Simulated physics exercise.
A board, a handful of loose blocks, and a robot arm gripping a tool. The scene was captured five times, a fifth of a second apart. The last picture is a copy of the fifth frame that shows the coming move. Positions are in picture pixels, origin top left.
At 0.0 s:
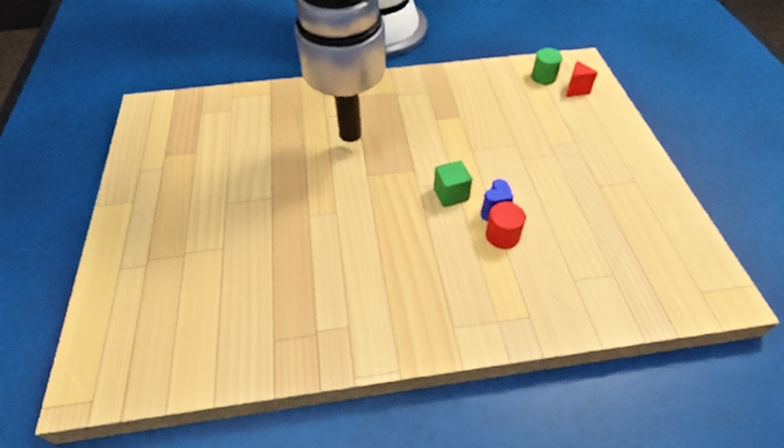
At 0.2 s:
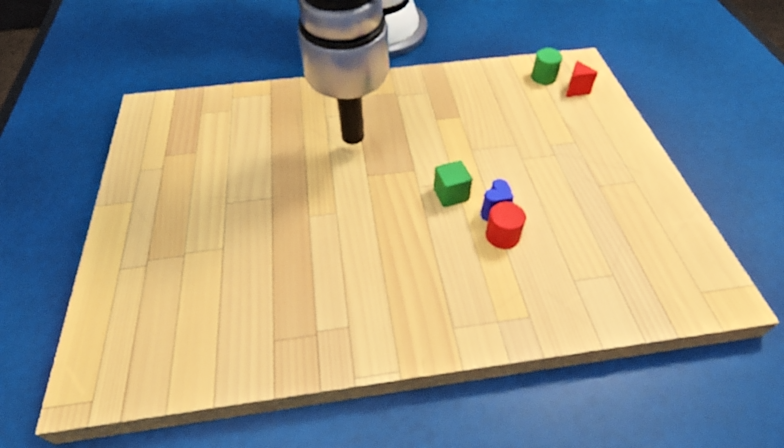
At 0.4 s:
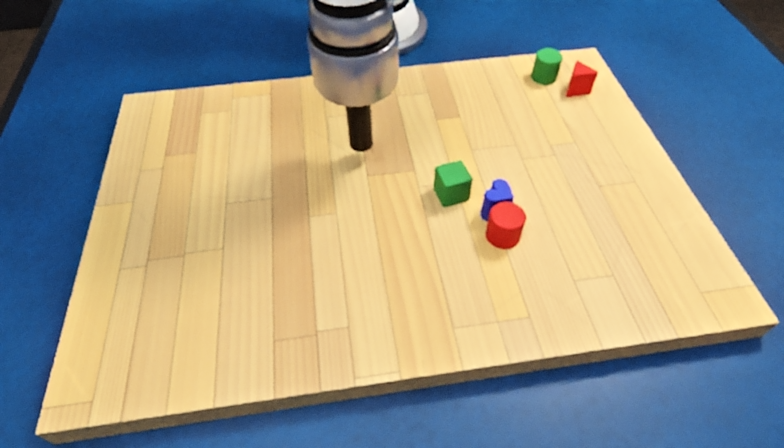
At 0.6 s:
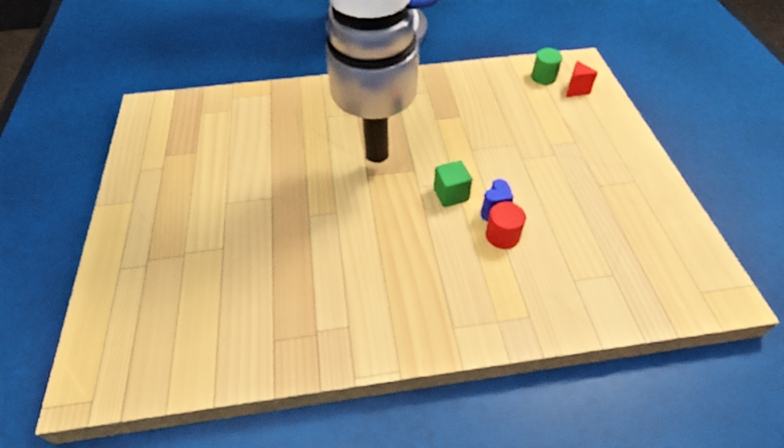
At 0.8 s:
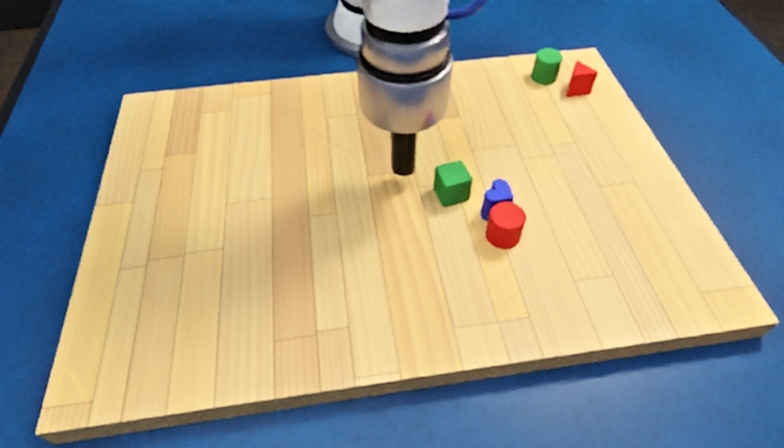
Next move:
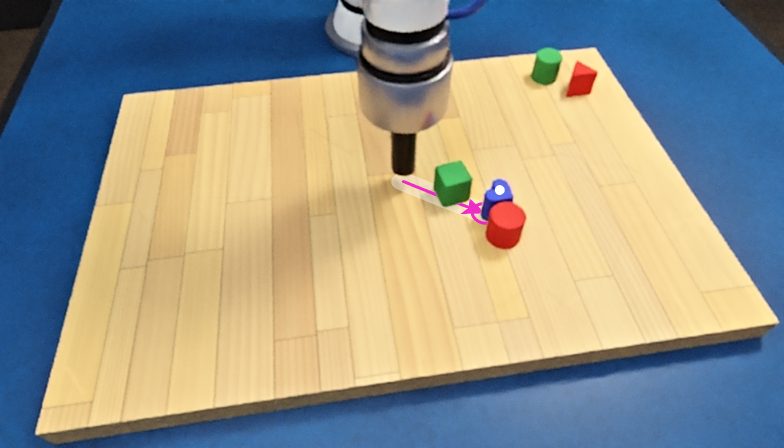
We see a robot arm holding a dark, rod-like tool above a wooden board with five small red, green and blue blocks. The tool moves right and slightly toward the viewer, nearing the green cube, while the blocks stay still.
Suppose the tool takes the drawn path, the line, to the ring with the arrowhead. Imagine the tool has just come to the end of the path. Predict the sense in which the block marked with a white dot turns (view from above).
Looking down, it rotates clockwise.
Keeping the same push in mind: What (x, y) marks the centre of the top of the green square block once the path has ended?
Most likely (503, 174).
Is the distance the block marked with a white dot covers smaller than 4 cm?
Yes
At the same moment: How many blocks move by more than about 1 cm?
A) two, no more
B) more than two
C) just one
A: Two, no more.
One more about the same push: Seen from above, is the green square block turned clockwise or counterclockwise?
The green square block rotates counterclockwise.
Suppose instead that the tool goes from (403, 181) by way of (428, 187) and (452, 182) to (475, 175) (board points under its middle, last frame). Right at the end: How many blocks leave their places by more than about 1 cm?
I count one.
Path on the board, from (403, 181) directly to (485, 213); the dot is on the blue heart-shaped block.
The first path, step by step. One third of the way, tool (431, 179); green square block (462, 174).
Two thirds of the way, tool (460, 190); green square block (488, 177); blue heart-shaped block (511, 192), turned 30° clockwise.
At the end, tool (488, 200); green square block (503, 174), turned 20° anticlockwise; blue heart-shaped block (519, 193), turned 25° clockwise; red disc in place.
